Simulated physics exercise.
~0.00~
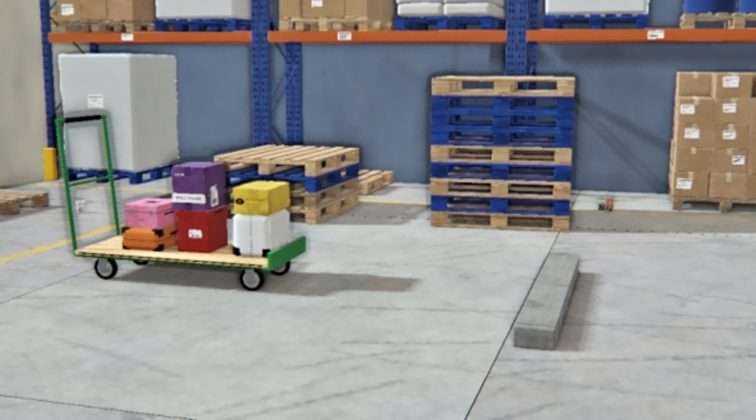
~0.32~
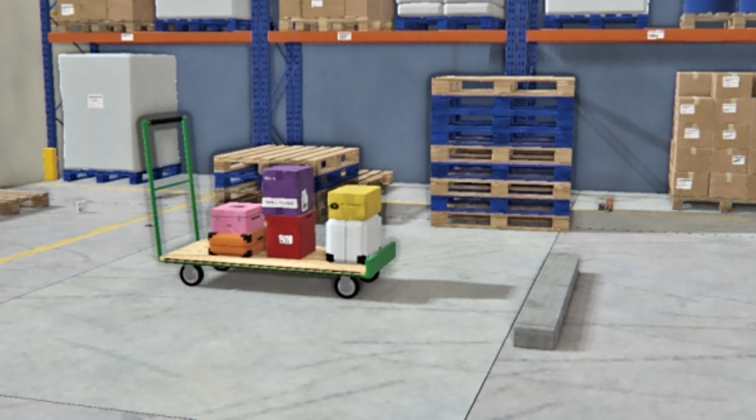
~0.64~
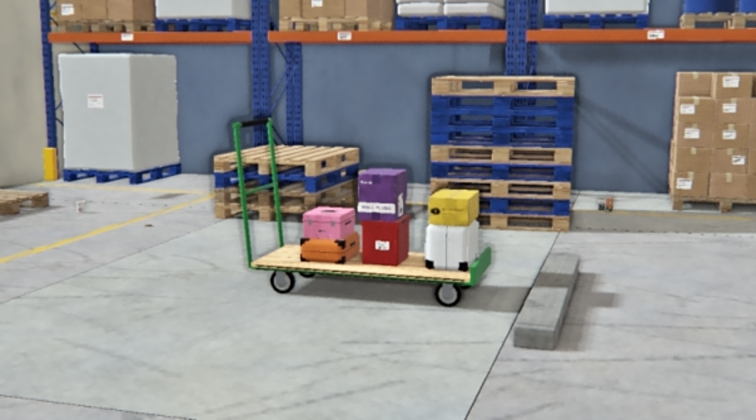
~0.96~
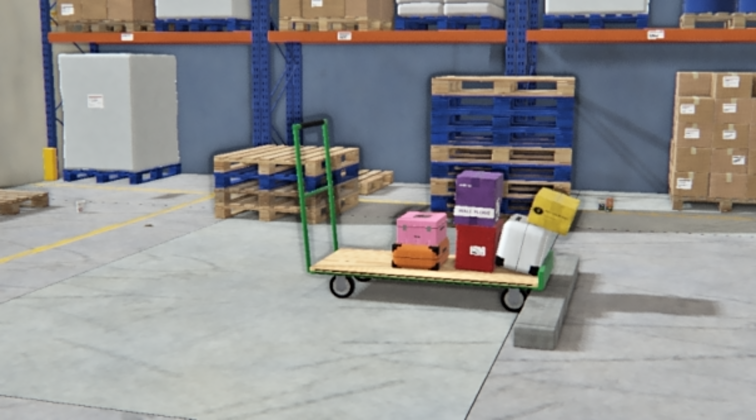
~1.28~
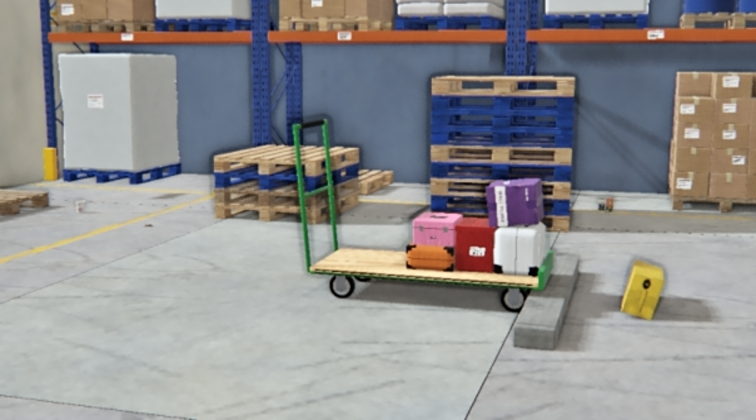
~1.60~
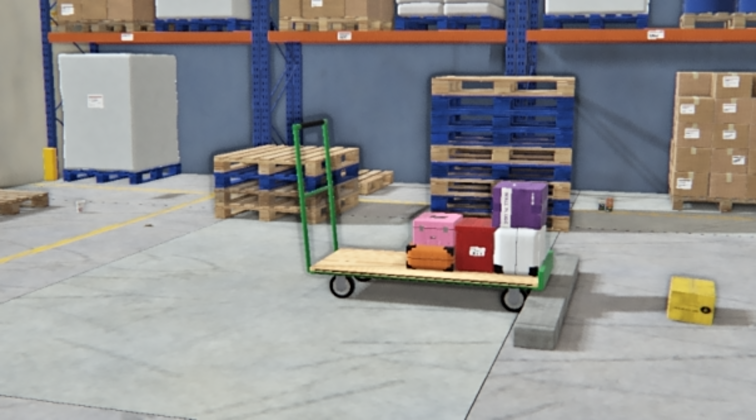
A loaded trolley rolls right into a kerb, tipping the purple box and throwing the yellow one off.
